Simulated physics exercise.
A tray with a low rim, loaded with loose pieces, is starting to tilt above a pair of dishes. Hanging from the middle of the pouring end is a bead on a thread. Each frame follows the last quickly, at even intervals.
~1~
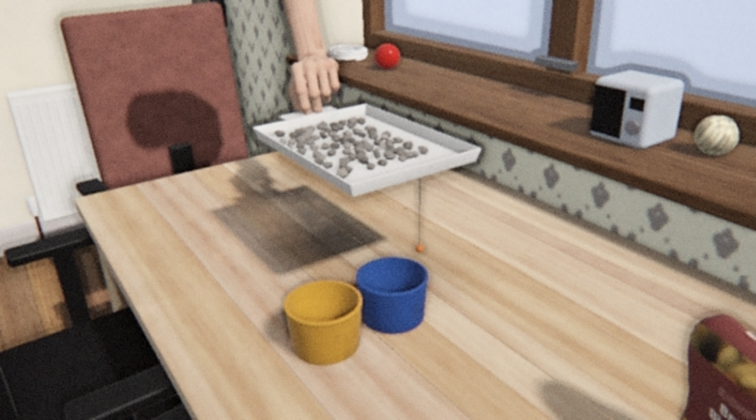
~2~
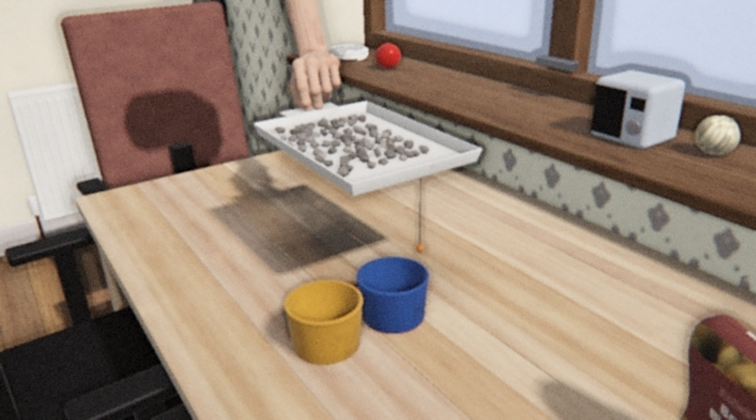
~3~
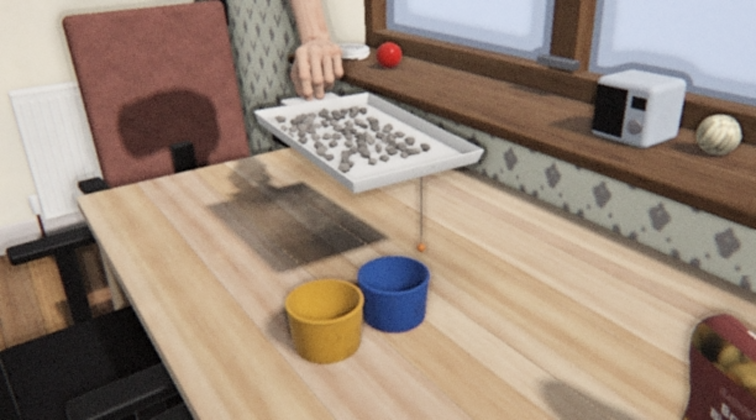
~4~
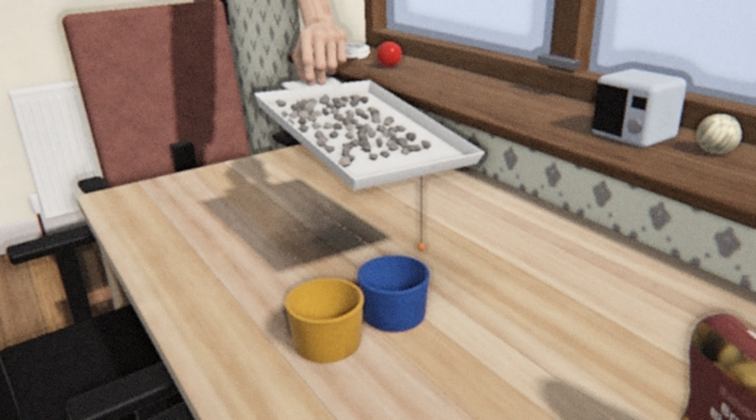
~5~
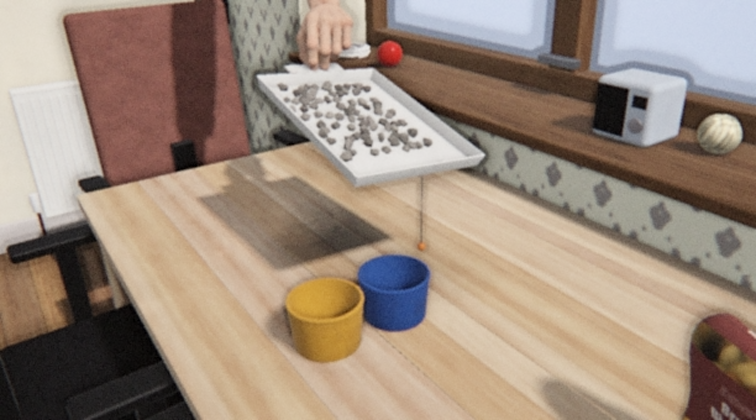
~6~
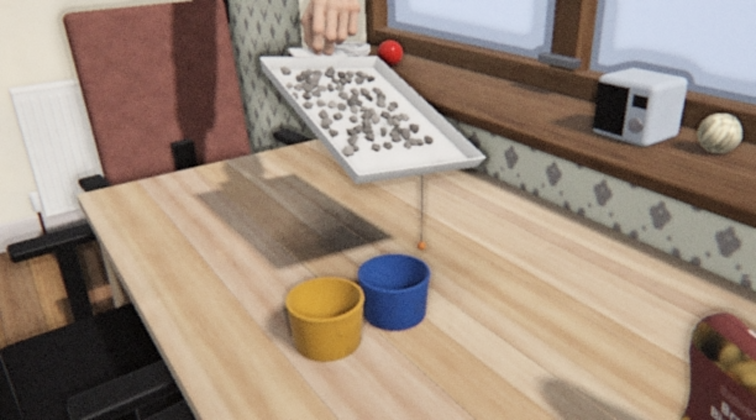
A hand at the top grips the far end of a white tray of grey gravel above a pale wooden table, seen from a fixed, raised view. A yellow dish and a blue one sit below, with a bead hanging by the tray, a reddish chair at left, and a windowsill behind. The hand raises its end, steadily tilting the tray toward its near right corner, the gravel staying spread across it.
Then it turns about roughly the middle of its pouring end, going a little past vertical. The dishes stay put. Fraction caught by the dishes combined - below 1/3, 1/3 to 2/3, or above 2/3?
Below 1/3.
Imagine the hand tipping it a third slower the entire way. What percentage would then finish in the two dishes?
That works out at about 0 percent.
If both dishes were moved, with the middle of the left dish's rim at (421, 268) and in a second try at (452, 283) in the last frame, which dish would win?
First spot: The dish on the right-hand side; second spot: The dish on the right-hand side.
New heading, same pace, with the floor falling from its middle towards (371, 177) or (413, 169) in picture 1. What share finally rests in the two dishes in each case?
Shares, approx.: 70 %, then 10 %.
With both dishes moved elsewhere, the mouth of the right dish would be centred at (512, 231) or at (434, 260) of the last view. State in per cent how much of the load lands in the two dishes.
In the first position around 60 percent, in the second around 20 percent.
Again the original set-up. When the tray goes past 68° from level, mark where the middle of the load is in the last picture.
Look around (457, 161) in the last picture.
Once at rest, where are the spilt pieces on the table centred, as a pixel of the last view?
Their resting centre is at about (494, 292).
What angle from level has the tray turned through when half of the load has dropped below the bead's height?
Approx. 90° from level.
Soon after the last picture, tray tipped steeply; most on the tray; a stray few outside both; a small part in the air.
A little later, tray tipped past a quarter turn; a small part on the tray; most outside both; a small part in the air.
Later still, tray tipped past a quarter turn; all outside both.
At rest, tray tipped past a quarter turn; none in the left dish; none in the right dish; all outside both.
